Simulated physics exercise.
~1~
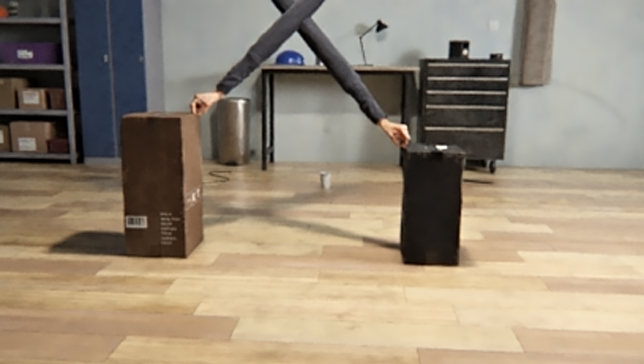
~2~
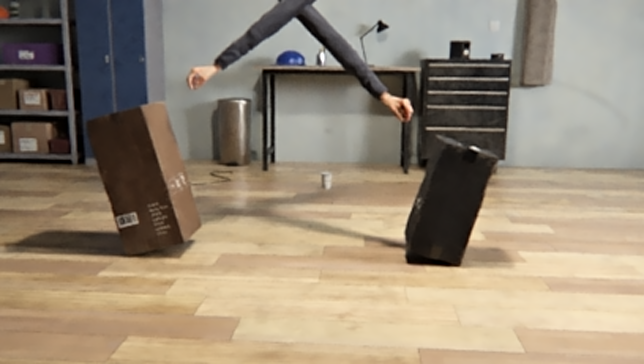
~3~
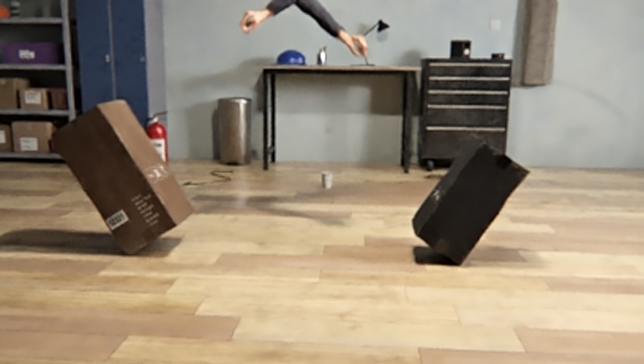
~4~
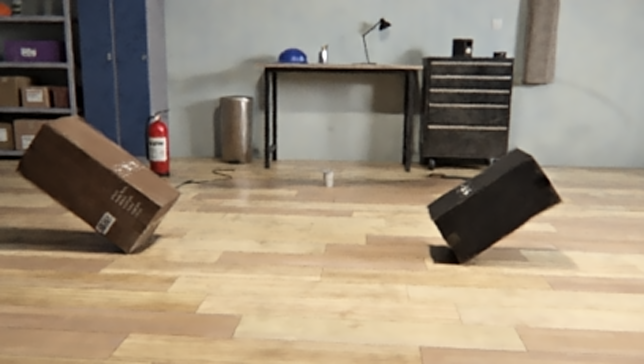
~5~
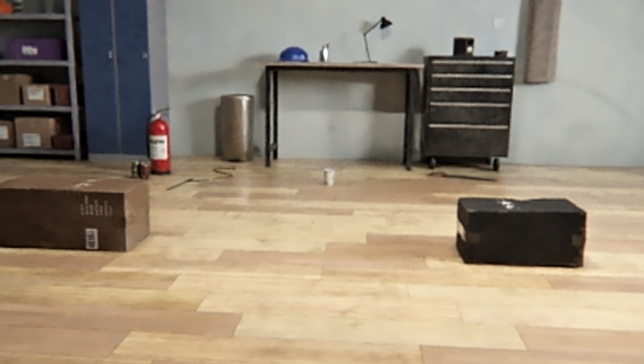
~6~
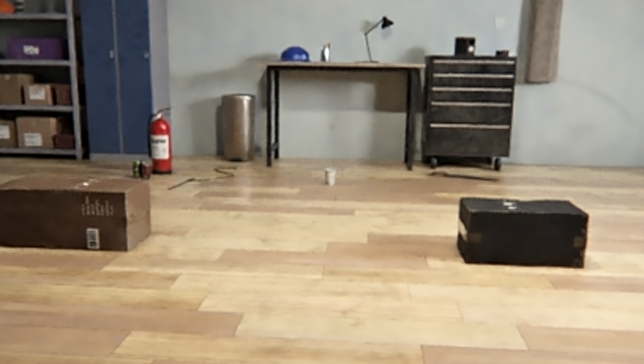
Two crossed arms in dark sleeves reach down to a tall brown box on the left and a smaller black box on the right, both upright on a pale wooden floor. The slightly swaying, low view faces a grey wall with a workbench, a dark tool chest, blue lockers and shelves. The hands let go and draw back as the boxes lean outward, brown to the left and black to the right. The arms leave the view while both tilt steeply. Finally, each box drops onto its side and lies still.
